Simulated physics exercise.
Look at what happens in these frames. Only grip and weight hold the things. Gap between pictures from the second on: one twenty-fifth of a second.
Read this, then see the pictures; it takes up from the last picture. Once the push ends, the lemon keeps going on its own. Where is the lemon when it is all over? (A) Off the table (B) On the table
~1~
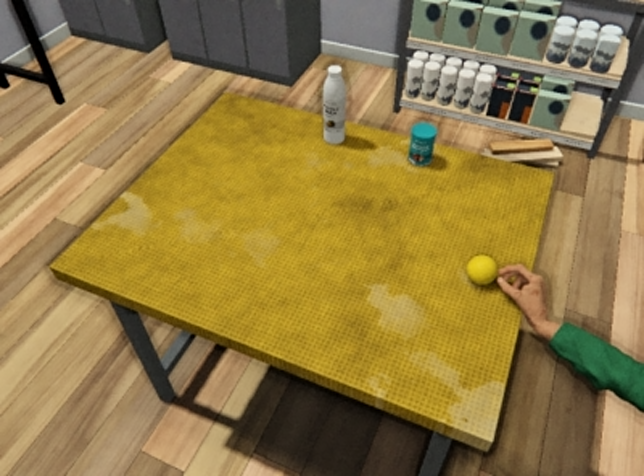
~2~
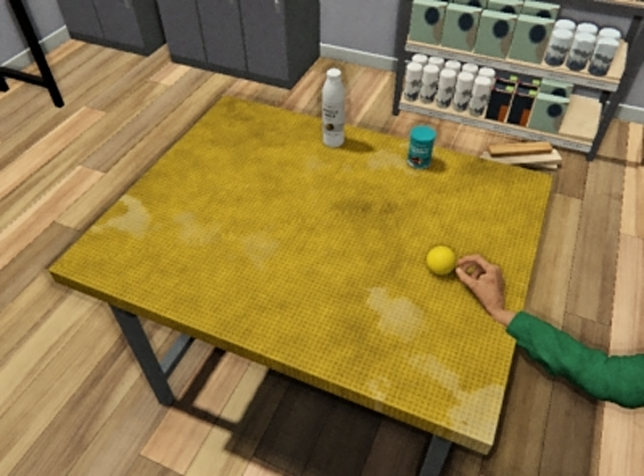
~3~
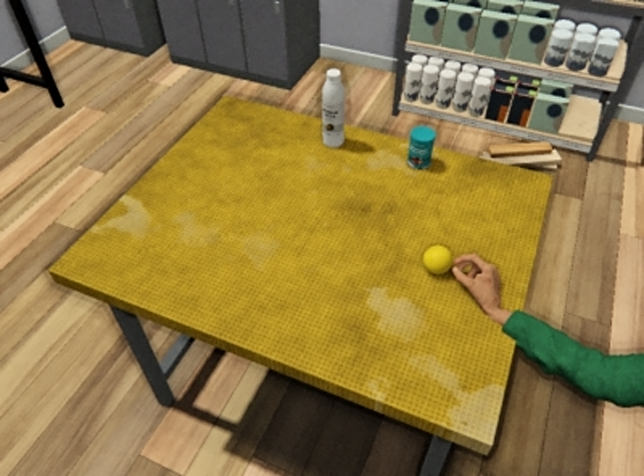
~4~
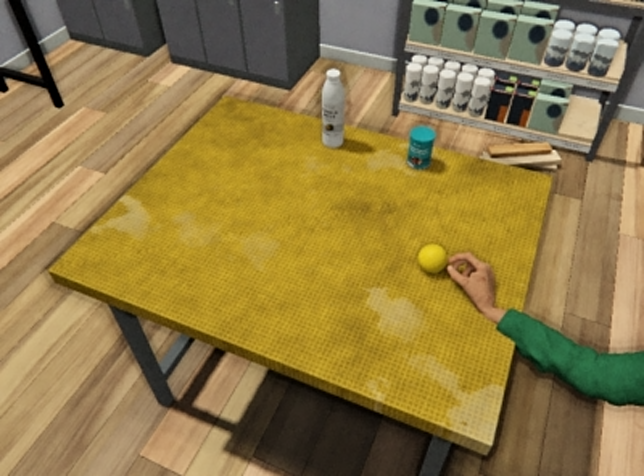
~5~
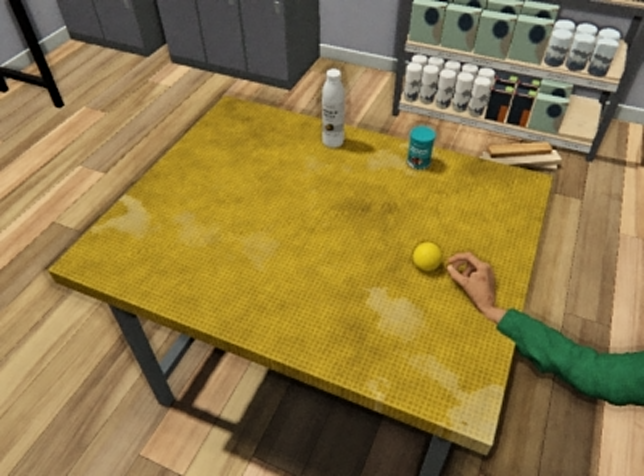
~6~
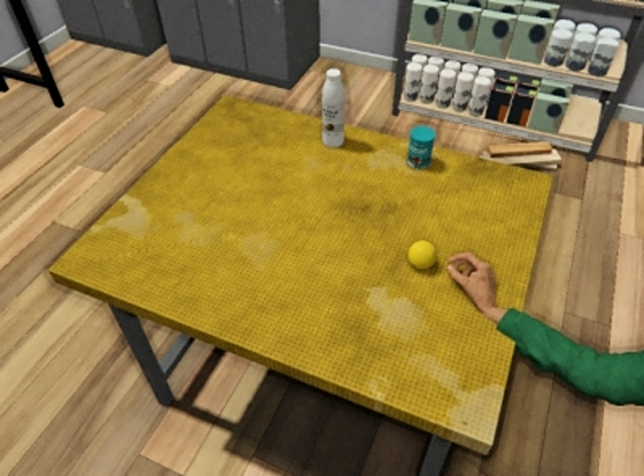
Answer: B.
Then, 0.20 s later than the last frame, yellow lemon moved about its own width near (400, 248).
Then, 0.40 s later than the last frame, yellow lemon moved well along near (383, 243).
Then, 0.70 s later than the last frame, yellow lemon moved well along near (366, 238).
When it is over, moved from the start, yellow lemon. End places, in pixels of the last picture, yellow lemon near (360, 236).
